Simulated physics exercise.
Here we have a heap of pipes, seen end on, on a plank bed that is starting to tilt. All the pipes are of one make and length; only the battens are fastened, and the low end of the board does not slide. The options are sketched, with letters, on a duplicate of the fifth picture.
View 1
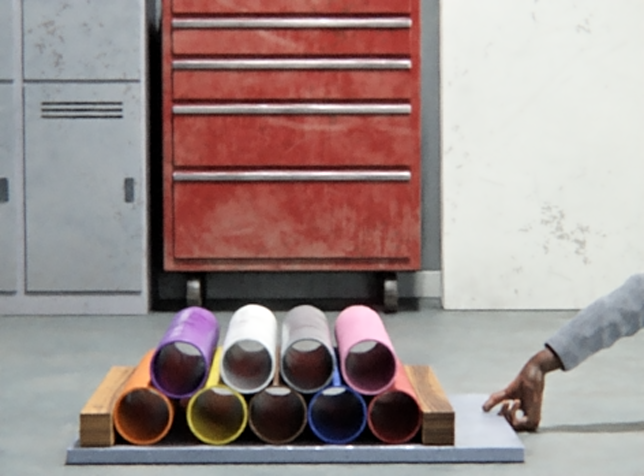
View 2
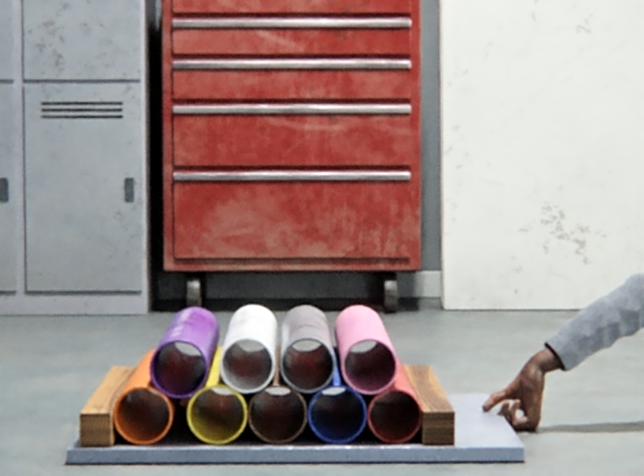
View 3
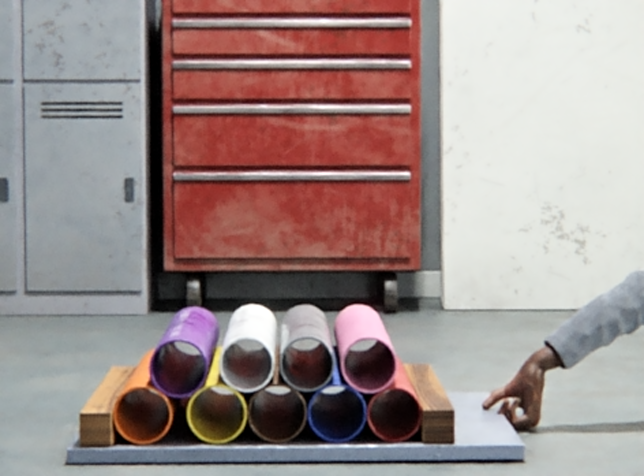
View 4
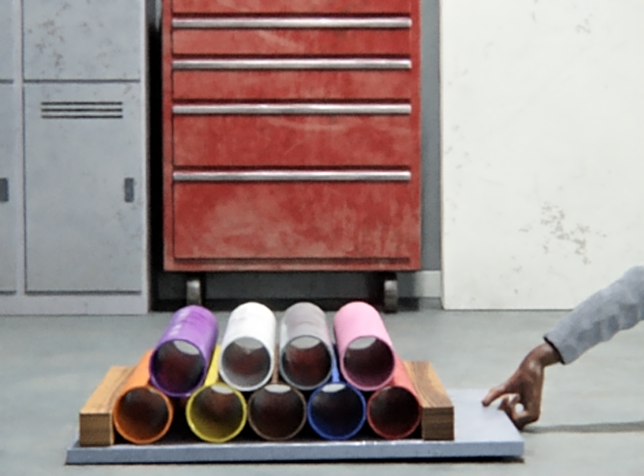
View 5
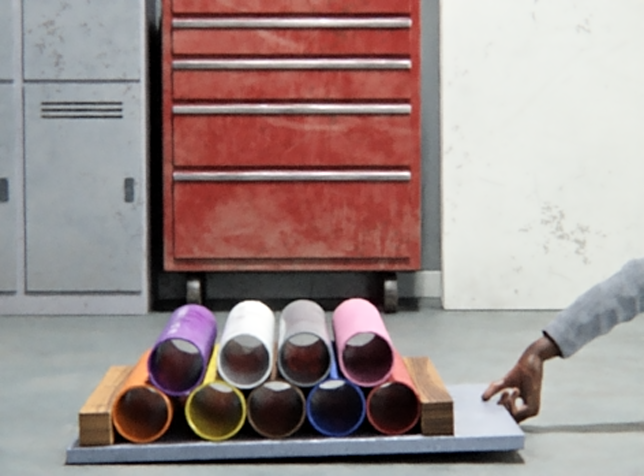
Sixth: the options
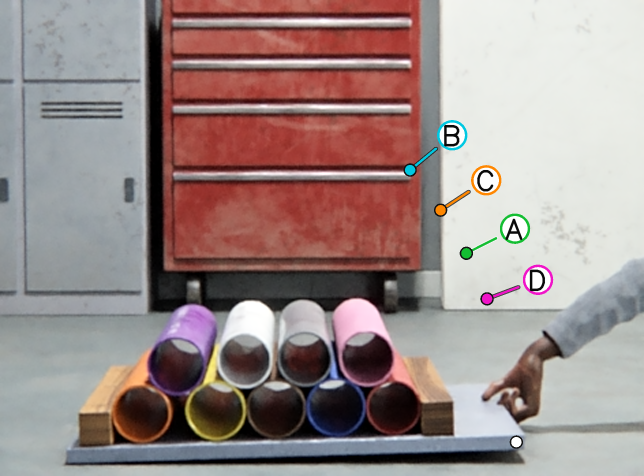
A stack of nine coloured pipes, seen end on from a still, low viewpoint, sits on a grey board before a red drawer cabinet, grey lockers and a pale wall. Purple, white, grey and pink pipes rest above orange, yellow, brown, blue and red ones between wooden battens. At right, a hand in a grey sleeve slowly raises the board's right end, tilting the pipes very slightly.
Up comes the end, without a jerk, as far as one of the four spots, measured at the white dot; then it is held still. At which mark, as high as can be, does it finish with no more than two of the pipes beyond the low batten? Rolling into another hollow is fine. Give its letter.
A is the limit.
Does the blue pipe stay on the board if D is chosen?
Yes, with D.
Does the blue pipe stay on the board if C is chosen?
Yes, with C.
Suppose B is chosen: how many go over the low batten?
With B, four.
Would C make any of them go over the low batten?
At C: Yes.
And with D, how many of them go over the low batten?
With D, none.
On the marked copy, A at (467, 253); B at (410, 170); C at (440, 210); D at (487, 299); the white dot at (517, 442).
Taking A. A third of the way, board at 16°.
Two thirds of the way, board at 27°.
When it is over, board at 27°, none over the low batten.
As for the rest, B four over the low batten (purple, white, pink, grey); C four over the low batten (purple, white, pink, grey); D none over the low batten.
